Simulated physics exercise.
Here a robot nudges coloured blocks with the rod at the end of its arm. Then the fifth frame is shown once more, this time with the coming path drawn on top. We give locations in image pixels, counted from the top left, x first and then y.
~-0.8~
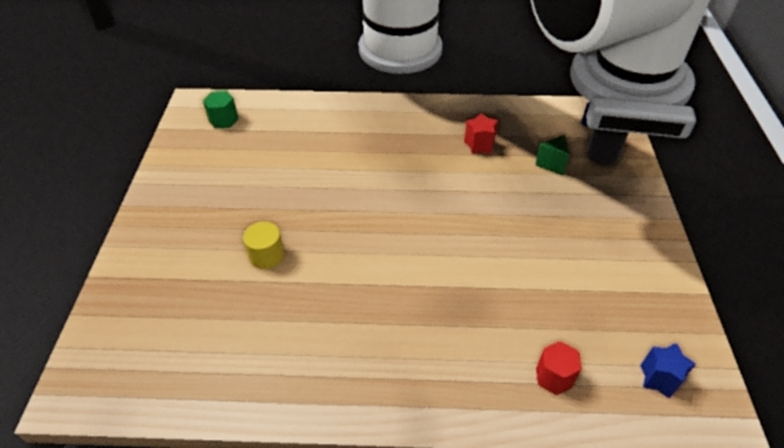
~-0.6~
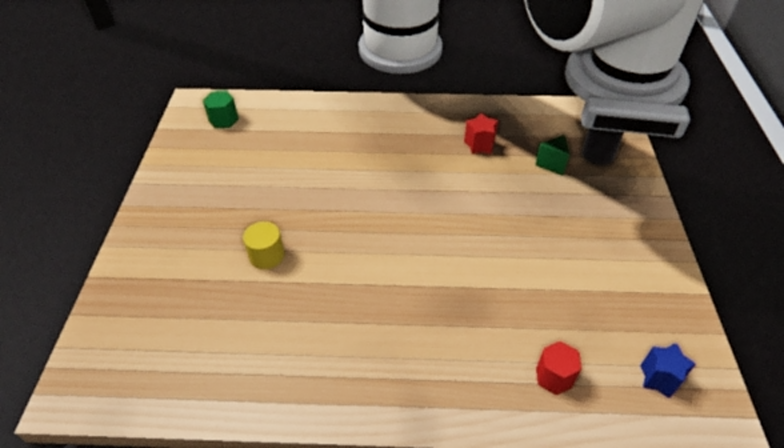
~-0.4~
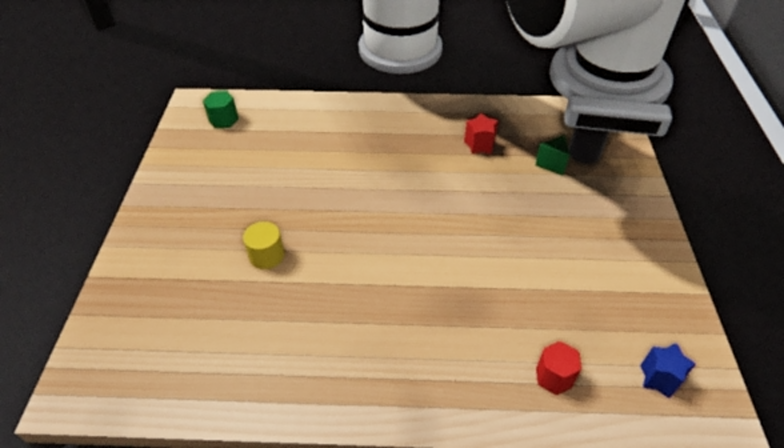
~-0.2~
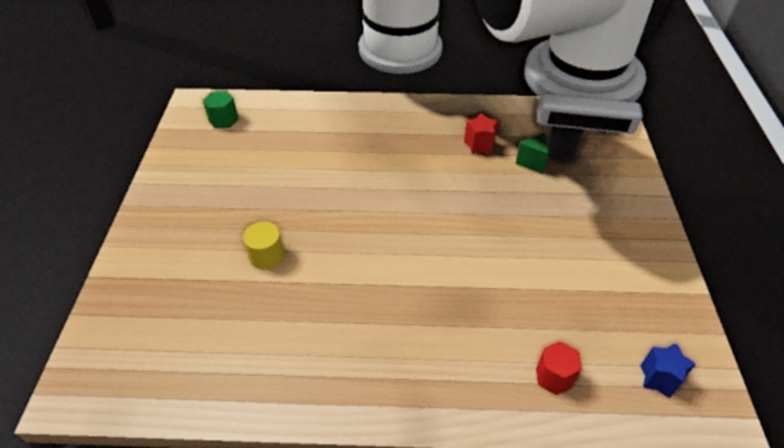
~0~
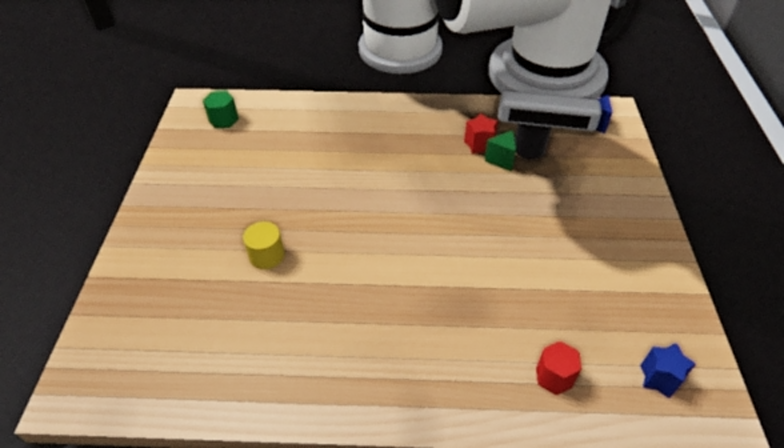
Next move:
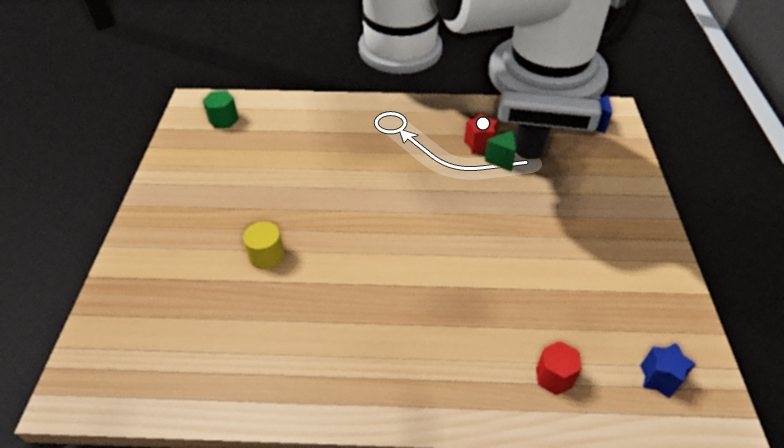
The robot arm moves left and pushes the green triangle toward the red star.
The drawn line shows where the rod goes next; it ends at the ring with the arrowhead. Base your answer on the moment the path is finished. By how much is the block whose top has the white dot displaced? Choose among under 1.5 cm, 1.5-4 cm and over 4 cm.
The answer will be the short band, under 1.5 cm.
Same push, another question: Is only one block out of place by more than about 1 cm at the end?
I believe so.
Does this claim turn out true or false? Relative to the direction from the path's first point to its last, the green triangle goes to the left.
It is true.
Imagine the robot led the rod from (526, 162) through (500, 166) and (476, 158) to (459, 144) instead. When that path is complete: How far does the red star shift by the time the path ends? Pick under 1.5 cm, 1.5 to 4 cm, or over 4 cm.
Overall it shifts between 1.5 and 4 cm.
Path on the board, from (526, 162) via (472, 169) and (425, 150), ending at (391, 123); the dot is on the red star.
The first path, step by step. One third of the way, rod at (474, 156); green triangle at (449, 142), turned 30° clockwise.
Two thirds of the way, rod at (425, 137); green triangle at (400, 131), turned 20° anticlockwise.
At the end, rod at (391, 110); red star in place; green triangle at (394, 129), turned 40° anticlockwise.
